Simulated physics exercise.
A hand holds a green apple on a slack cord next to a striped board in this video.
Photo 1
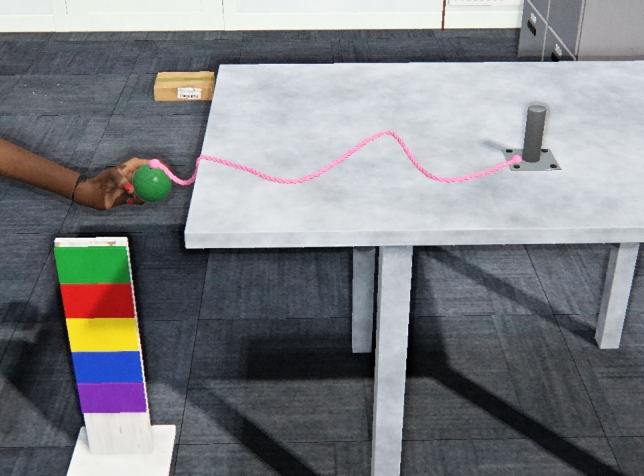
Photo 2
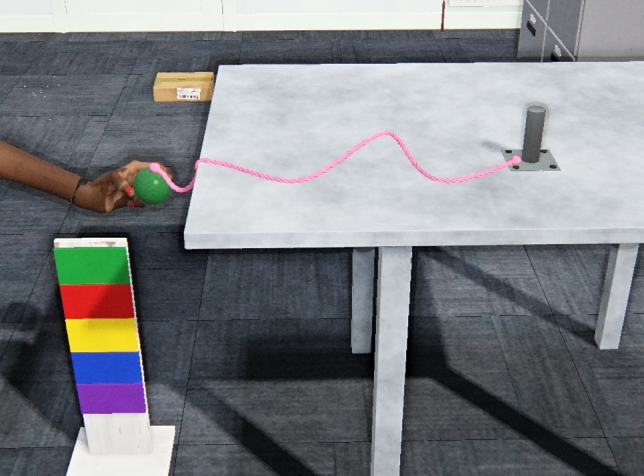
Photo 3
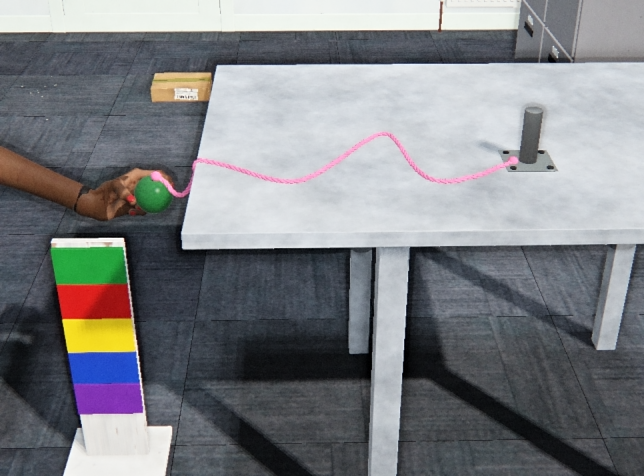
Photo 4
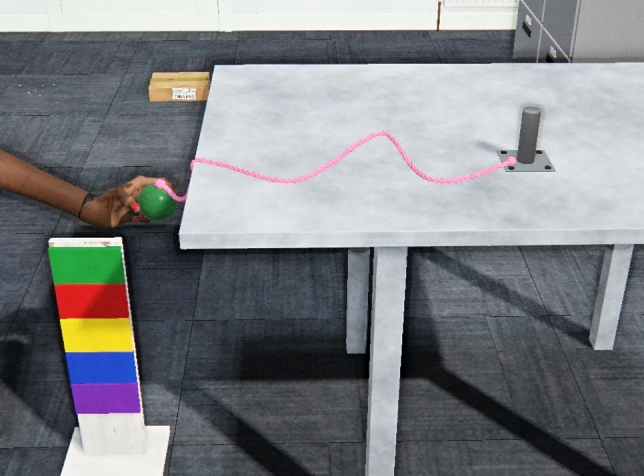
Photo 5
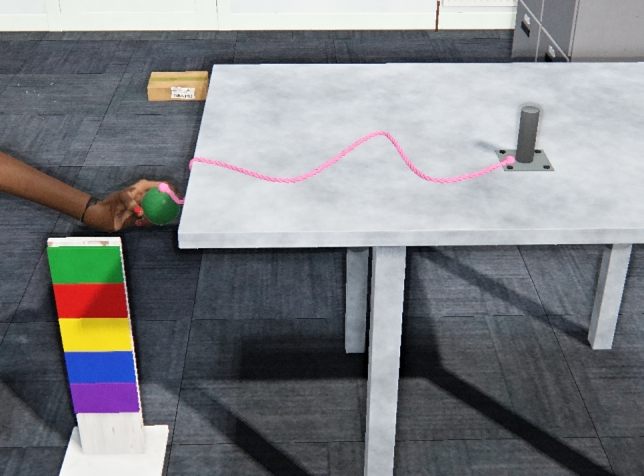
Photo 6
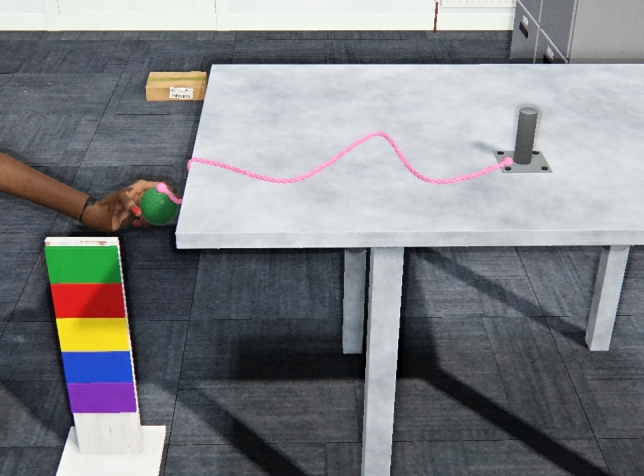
At the start, a hand at the left holds a round green object on a wavy pink cord running across a grey table to a metal post, above a striped colour board. The hand then lowers the object slightly and shifts it a little toward the table's edge, while the cord's curves on the tabletop barely change.
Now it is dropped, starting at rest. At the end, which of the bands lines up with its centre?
The band that lines up is blue.
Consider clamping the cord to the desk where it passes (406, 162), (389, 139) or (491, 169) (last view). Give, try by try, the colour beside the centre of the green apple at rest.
Yellow, then red, then blue.
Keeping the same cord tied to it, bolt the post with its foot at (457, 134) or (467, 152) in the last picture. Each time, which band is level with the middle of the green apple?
For the first it would be purple, for the second purple.
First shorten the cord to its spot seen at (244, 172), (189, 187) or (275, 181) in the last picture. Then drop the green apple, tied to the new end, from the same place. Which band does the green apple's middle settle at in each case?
Per try - 1: Green; 2: Yellow; 3: No band.
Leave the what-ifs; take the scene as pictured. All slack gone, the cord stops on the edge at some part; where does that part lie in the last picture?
(325, 166), give or take.
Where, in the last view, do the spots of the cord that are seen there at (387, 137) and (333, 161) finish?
The first finishes about (298, 155) and the second about (204, 153).
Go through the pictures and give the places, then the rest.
The first picture shows green apple (152, 183); green (92, 267); red (98, 302); yellow (103, 336); blue (107, 368); purple (112, 399).
The second picture shows green apple (153, 186); cord through (481, 174) (410, 158) (367, 141) (311, 177) (222, 164).
The third picture shows green apple (154, 194).
The fourth picture shows green apple (158, 202); cord through (477, 175) (406, 159) (363, 142) (306, 177) (217, 164).
The fifth picture shows green apple (161, 206).
The sixth picture shows green apple (159, 206); cord through (473, 176) (403, 159) (360, 142) (303, 177) (214, 164).
A little later, apple near (221, 360); level with blue.
Next, apple near (198, 368); level with blue.
When it is over, apple near (208, 369); level with blue. The blue one.
